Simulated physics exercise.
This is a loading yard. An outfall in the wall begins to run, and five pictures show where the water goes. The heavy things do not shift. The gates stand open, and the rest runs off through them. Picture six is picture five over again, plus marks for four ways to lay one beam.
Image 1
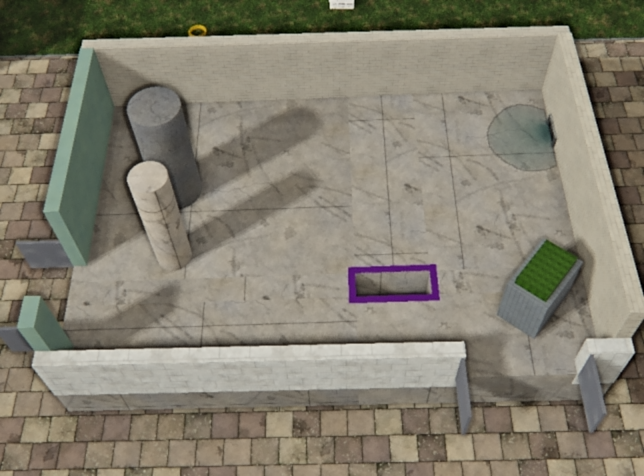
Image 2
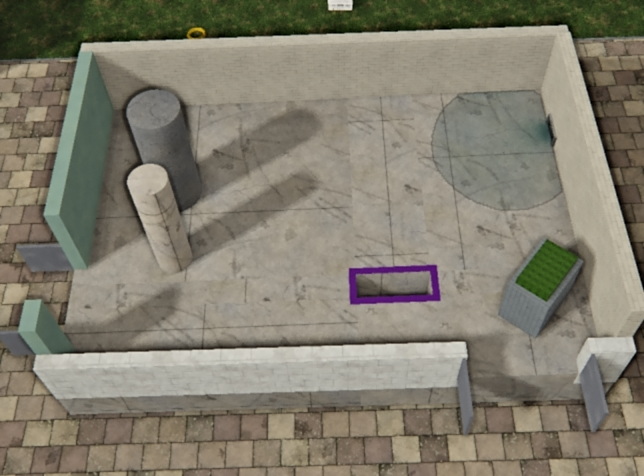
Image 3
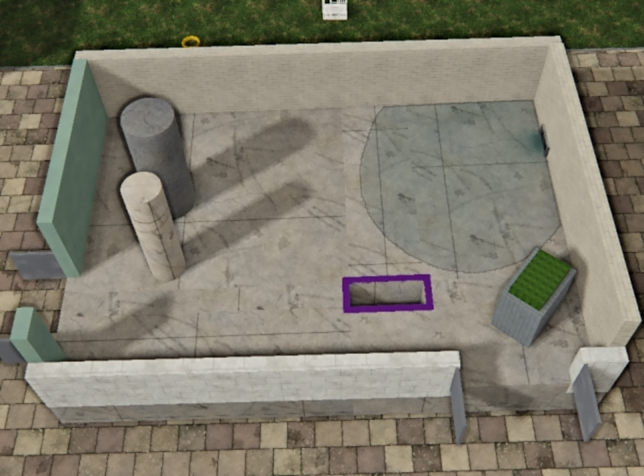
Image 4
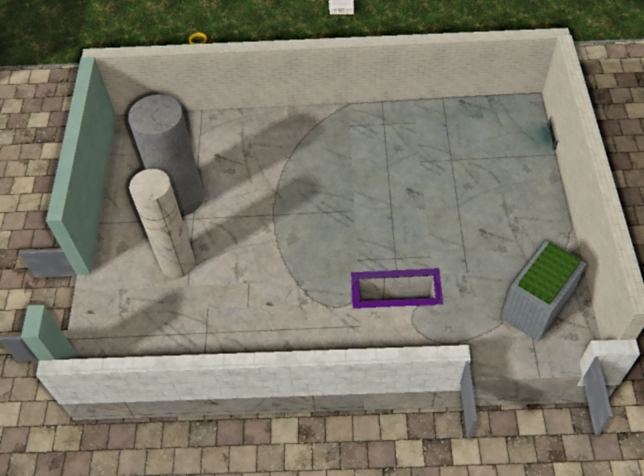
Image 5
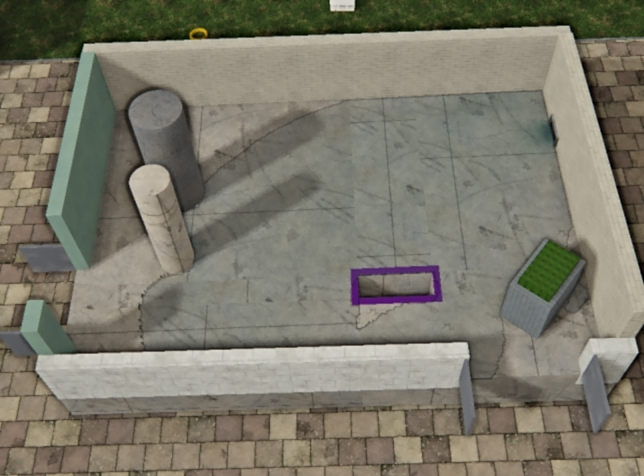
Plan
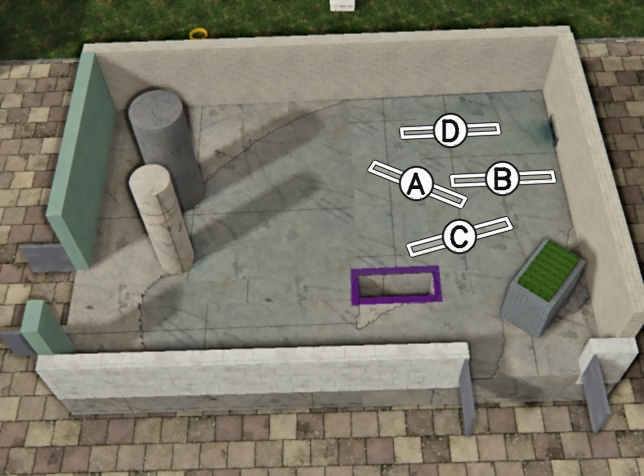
Walled yard with two cylinders and a grass-topped block, a bluish wet patch spreading from the right wall leftward past a purple-rimmed drain.
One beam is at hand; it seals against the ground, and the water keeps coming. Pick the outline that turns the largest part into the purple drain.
The best place is D.
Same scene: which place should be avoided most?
That is place B.
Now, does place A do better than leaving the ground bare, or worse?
Worse.
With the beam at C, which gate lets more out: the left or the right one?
The left one.
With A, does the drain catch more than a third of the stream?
No, it does not.
On the marked copy, A from (372, 166) to (463, 202); B from (452, 181) to (553, 176); C from (410, 250) to (508, 223); D from (402, 133) to (498, 128).
With A, about 14 % of the stream goes into the purple drain, about 86 % out by the gates.
With B, about 5 % of the stream goes into the purple drain, about 94 % out by the gates.
With C, about 10 % of the stream goes into the purple drain, about 90 % out by the gates.
With D, about 25 % of the stream goes into the purple drain, about 75 % out by the gates.
